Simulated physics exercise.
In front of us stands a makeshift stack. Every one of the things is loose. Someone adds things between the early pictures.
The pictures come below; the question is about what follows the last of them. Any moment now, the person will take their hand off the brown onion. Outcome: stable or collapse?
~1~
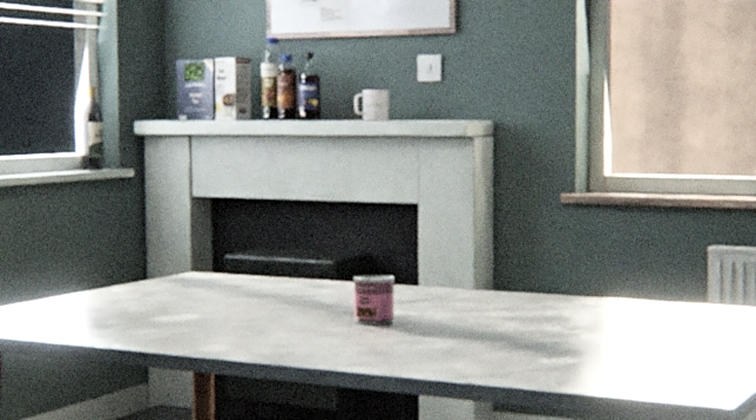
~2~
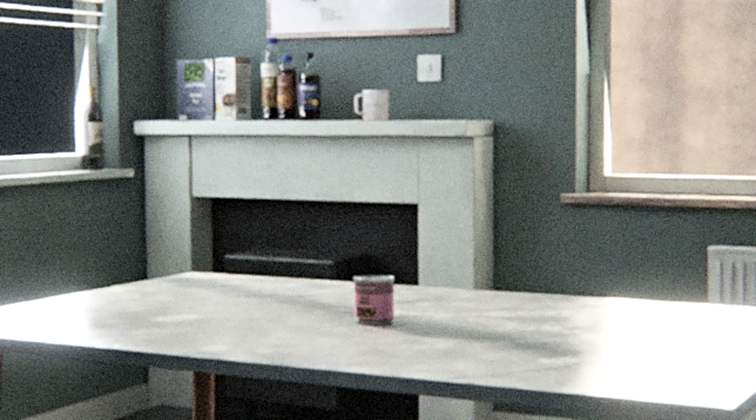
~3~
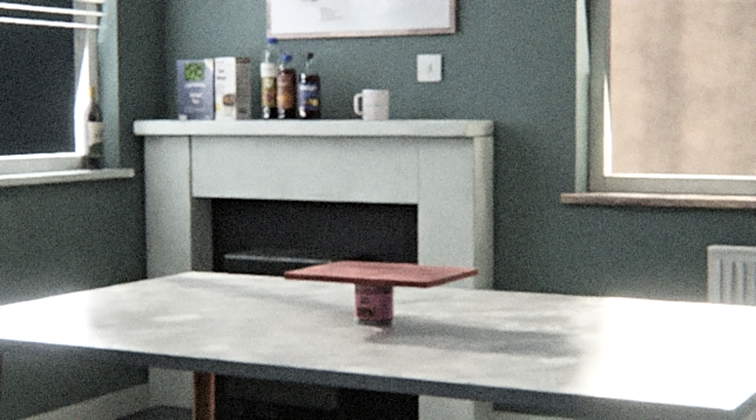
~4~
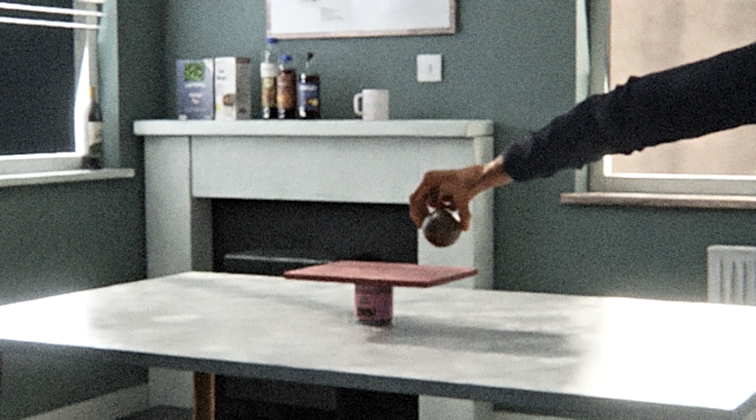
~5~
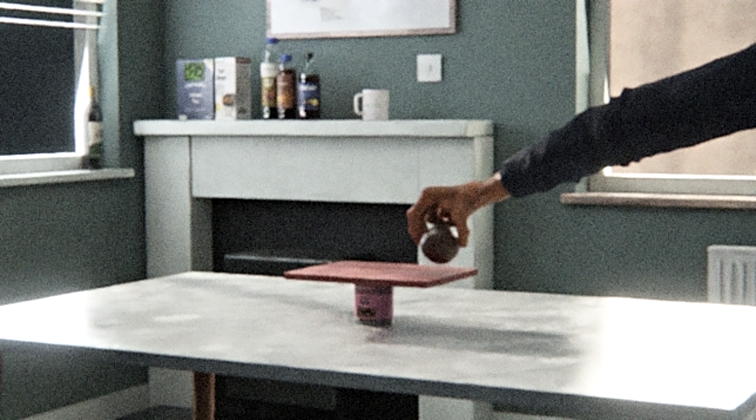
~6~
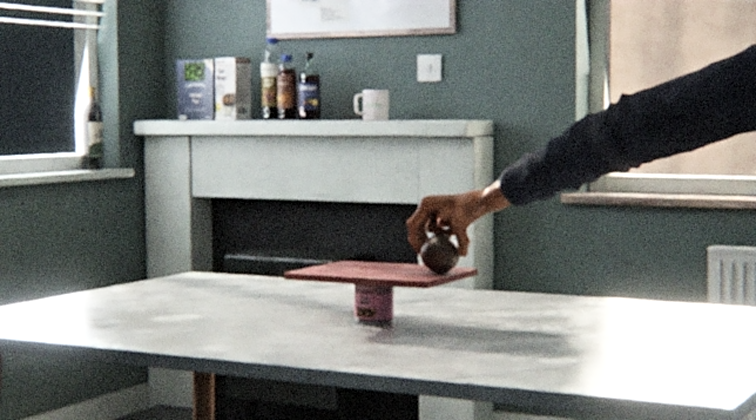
My guess is it moves out of place.
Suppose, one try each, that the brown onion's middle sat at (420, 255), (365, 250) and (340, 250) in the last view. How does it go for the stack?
Try one - toppled; try two - upright; try three - upright.
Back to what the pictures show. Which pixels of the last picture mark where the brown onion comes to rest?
At about (540, 313).
Then, 0.50 s past the last view, brown onion now fallen; red board rocked 35° from its first pose.
Then, 0.70 s past the last view, red board rocked 23° from its first pose.
Finally, fallen, brown onion and red board; pink tin still in place. Final places as the last picture's camera would see them, brown onion near (540, 313). The stack loses its balance.
